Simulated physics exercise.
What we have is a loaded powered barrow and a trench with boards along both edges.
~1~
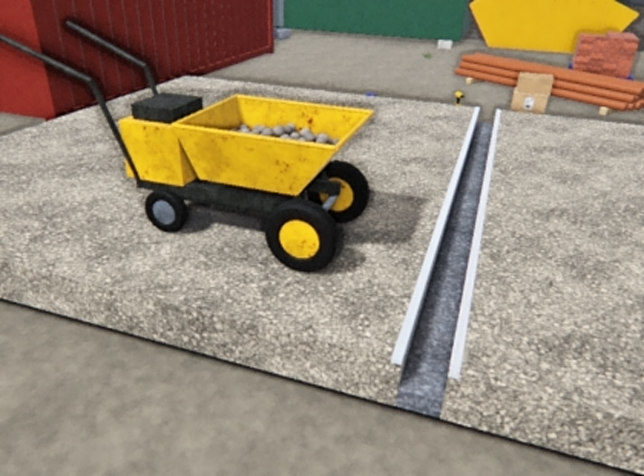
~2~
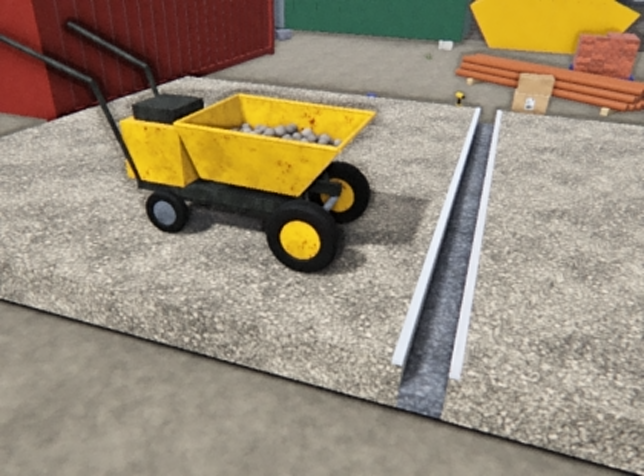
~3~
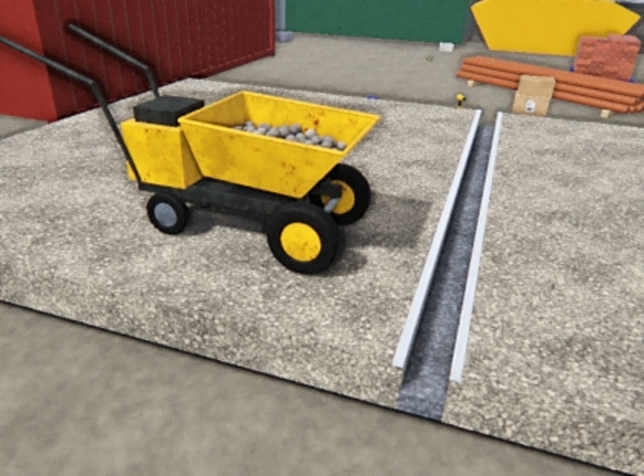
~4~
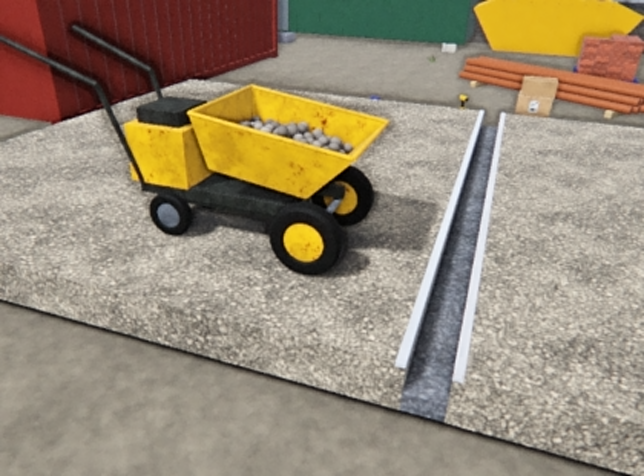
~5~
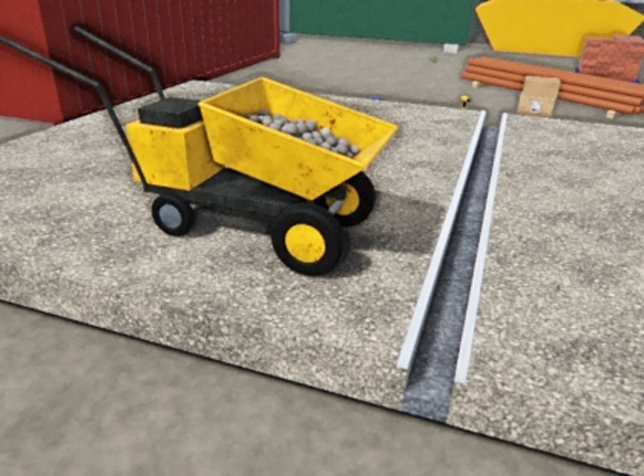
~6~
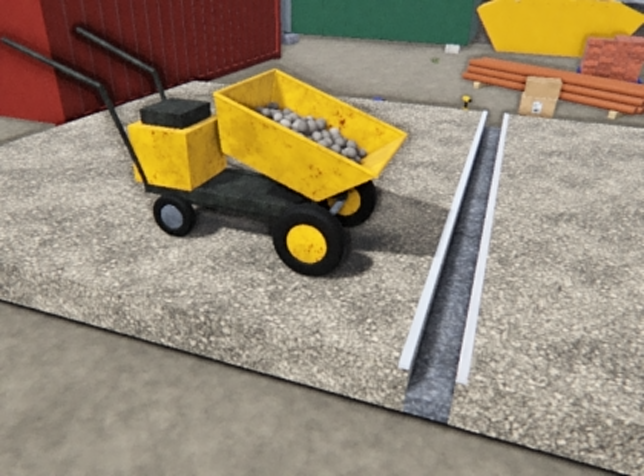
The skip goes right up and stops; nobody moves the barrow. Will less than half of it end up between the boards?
Most goes in.
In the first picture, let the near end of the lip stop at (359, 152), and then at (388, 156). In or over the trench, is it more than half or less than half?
One after the other: The greater share and the lesser share.
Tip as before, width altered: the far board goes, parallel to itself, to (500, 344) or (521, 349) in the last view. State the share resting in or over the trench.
Lab note: Case 1 near 90 percent, case 2 near 100 percent.
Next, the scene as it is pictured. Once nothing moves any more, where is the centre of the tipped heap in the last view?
(455, 275).
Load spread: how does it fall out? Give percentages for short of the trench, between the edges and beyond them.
Short about 20 %, between about 70 %, beyond about 10 %.
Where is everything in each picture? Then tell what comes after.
The first picture shows lip of the skip (336, 149), level; top of the load (277, 145), river pebbles; first edge of the trench (409, 320); far edge (461, 332), the trench under half as wide as the skip, and about as deep as wide.
The second picture shows lip of the skip (338, 150), level; top of the load (263, 143).
The third picture shows lip of the skip (344, 155), tipped barely; top of the load (267, 142).
The fourth picture shows lip of the skip (354, 160), tipped a little; top of the load (266, 134).
The fifth picture shows lip of the skip (364, 167), tipped a little; top of the load (263, 135).
The sixth picture shows lip of the skip (376, 176), tipped clearly; top of the load (274, 126); first edge of the trench (417, 325); far edge (469, 337).
Just after the last frame, skip tipped steeply; every one in the skip.
A moment on, skip tipped right over; the larger part in the skip; about a tenth short of the trench; about a tenth in or heaped over the trench; just a few falling.
Further on, skip tipped right over; about a tenth in the skip; about a tenth short of the trench; roughly two thirds in or heaped over the trench; about a tenth beyond it.
When it is over, skip tipped right over; just a few in the skip; roughly a quarter short of the trench; roughly two thirds in or heaped over the trench; about a tenth beyond it.
